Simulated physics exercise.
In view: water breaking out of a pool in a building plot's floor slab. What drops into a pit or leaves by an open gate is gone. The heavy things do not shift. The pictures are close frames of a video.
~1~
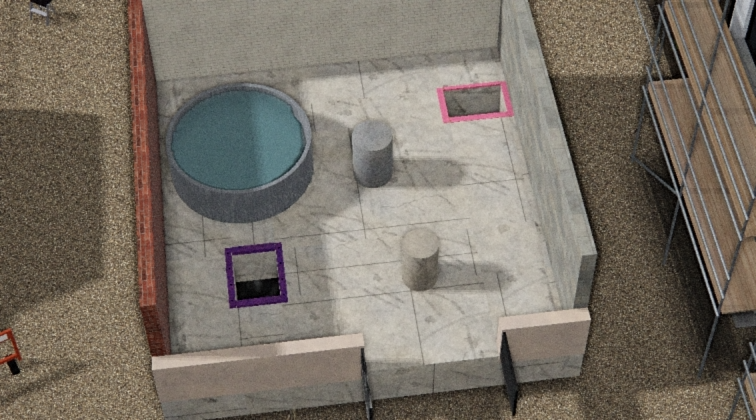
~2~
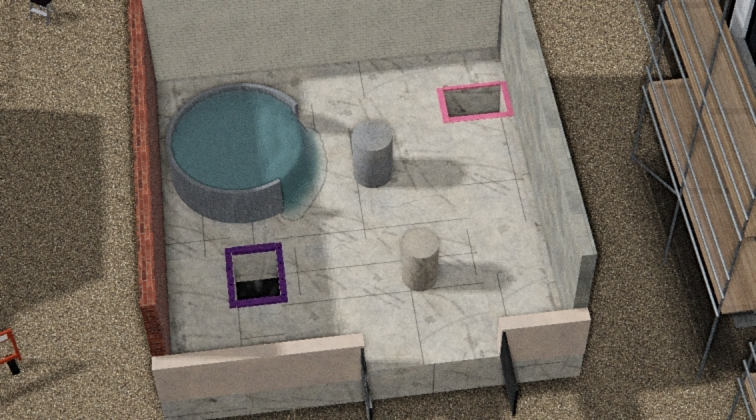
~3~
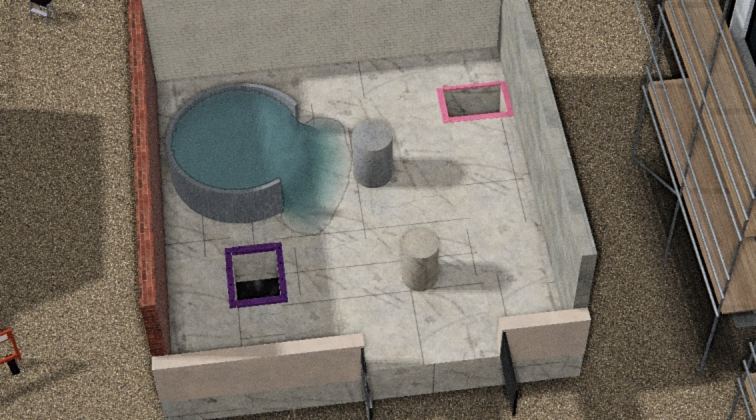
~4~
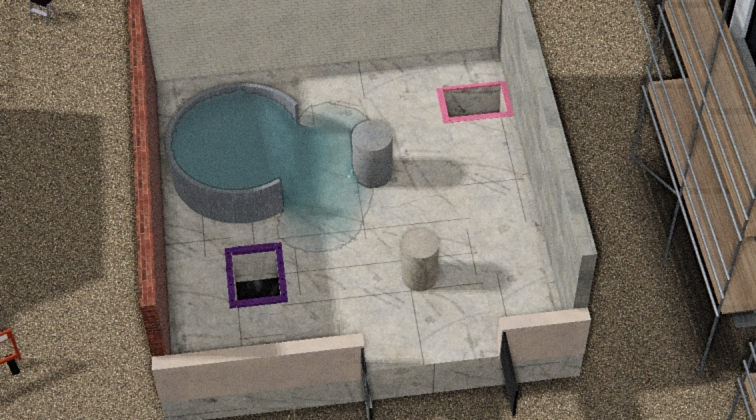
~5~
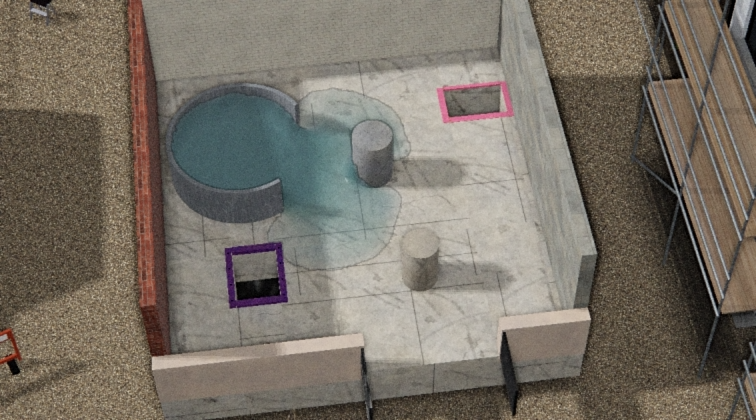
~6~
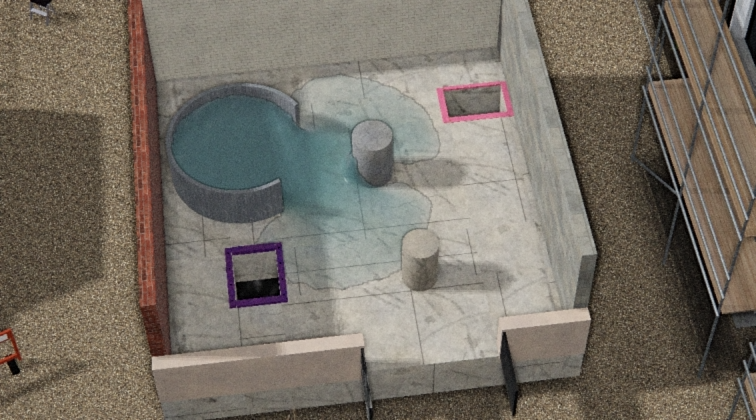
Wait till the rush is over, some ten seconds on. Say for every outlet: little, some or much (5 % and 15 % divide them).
One by one: The gate takes over 15 %; the purple pit takes under 5 %; the pink pit takes over 15 %.
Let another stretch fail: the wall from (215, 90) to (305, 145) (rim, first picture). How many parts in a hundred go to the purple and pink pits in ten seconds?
Roughly, in per cent: Purple 0, pink 55.
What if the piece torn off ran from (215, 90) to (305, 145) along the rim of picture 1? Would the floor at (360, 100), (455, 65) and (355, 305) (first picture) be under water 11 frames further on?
One after the other: Under water, wet, clear.
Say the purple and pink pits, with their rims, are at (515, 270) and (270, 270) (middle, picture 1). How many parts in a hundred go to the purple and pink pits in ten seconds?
In per cent: Purple 20, pink 2.
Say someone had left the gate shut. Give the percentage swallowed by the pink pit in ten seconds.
Roughly, in per cent: Pink 35.
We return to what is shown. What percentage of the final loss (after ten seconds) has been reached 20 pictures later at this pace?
Roughly 40 per cent.
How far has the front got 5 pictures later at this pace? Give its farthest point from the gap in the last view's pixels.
Roughly at (544, 283).
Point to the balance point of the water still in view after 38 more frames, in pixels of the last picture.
Around (379, 214).
A moment on, water covers 55 % of the floor; the gate 0 %, the purple pit 0 %, the pink pit 1 %.
Next, water covers 60 % of the floor; the gate 2 %, the purple pit 0 %, the pink pit 4 %.
Then, water covers 70 % of the floor; the gate 8 %, the purple pit 0 %, the pink pit 11 %.
Later, water covers 80 % of the floor; the gate 16 %, the purple pit 0 %, the pink pit 20 %.
In the end, water covers 100 % of the floor; the gate 23 %, the purple pit 0 %, the pink pit 27 %.
